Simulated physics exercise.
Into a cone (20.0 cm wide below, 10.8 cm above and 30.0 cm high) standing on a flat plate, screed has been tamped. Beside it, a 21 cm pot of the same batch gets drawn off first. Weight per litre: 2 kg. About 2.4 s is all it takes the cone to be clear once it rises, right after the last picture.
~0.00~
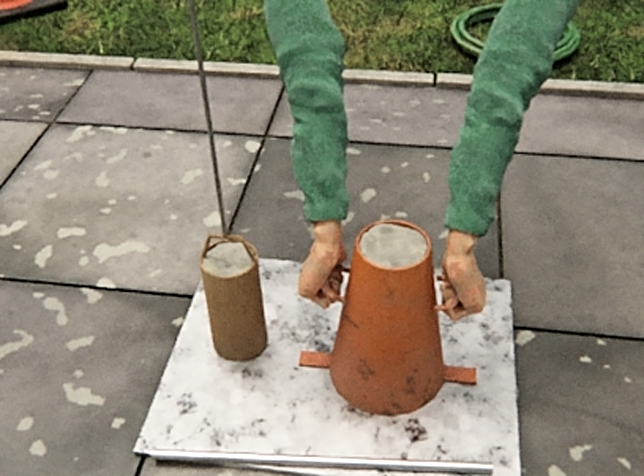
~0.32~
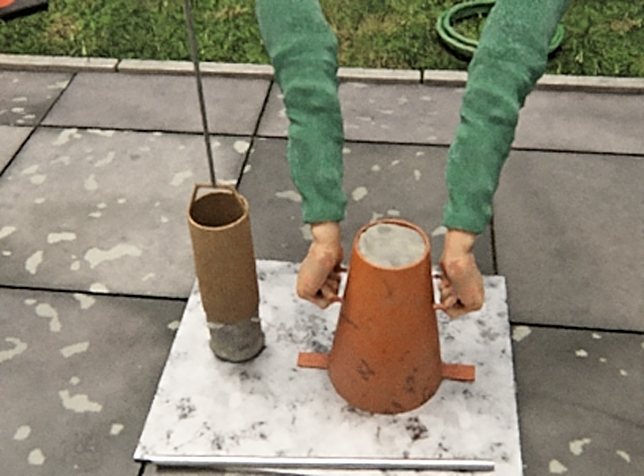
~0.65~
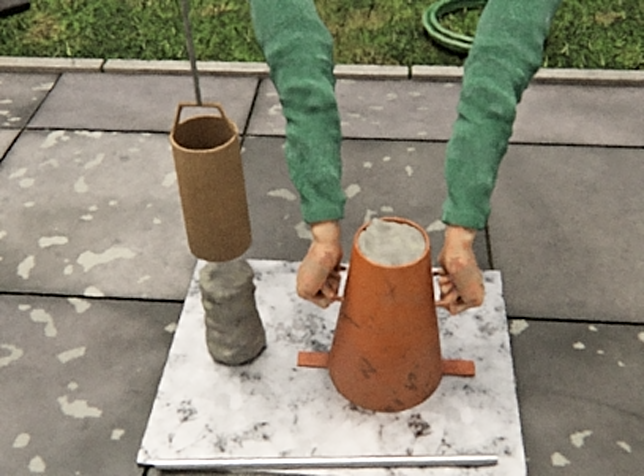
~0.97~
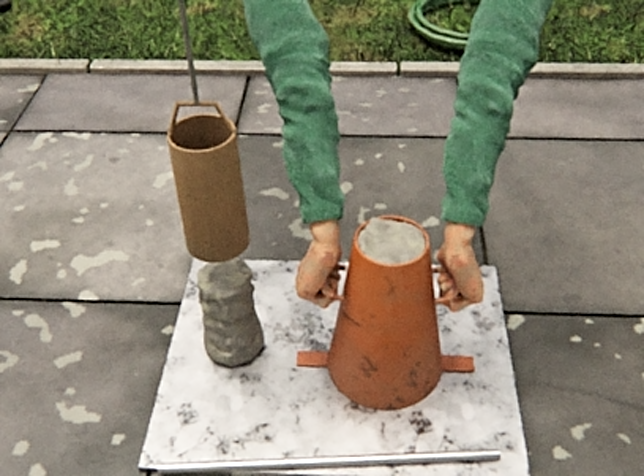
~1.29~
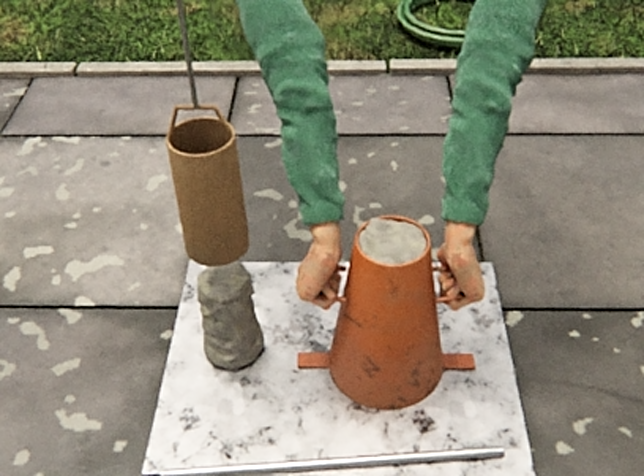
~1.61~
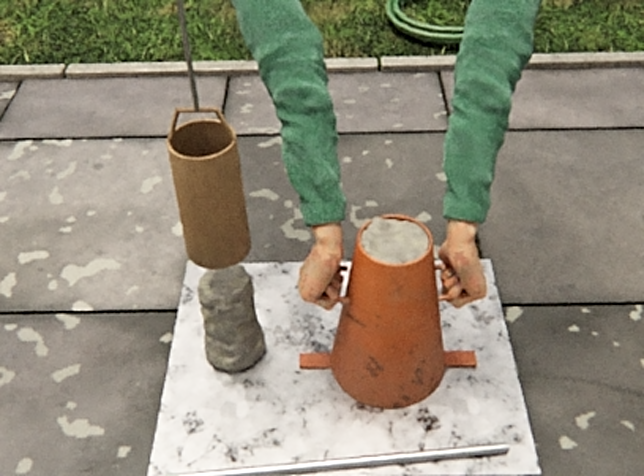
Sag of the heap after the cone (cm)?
2 cm.
By 2.2 s, the cone is up 6.8 cm; the screed has come down 1.8 cm to 28 cm and is 21 cm wide.
By 2.8 s, the cone is up 18 cm; the screed has come down 2.1 cm to 28 cm and is 21 cm wide.
By 3.4 s, the cone is up 30 cm; the screed has come down 2.2 cm to 28 cm and is 21 cm wide.
By 4.1 s, the cone is clear; the screed has come down 2.2 cm to 28 cm and is 21 cm wide.
By 4.7 s, at rest, the cone is clear; the screed has come down 2.3 cm to 28 cm and is 21 cm wide.
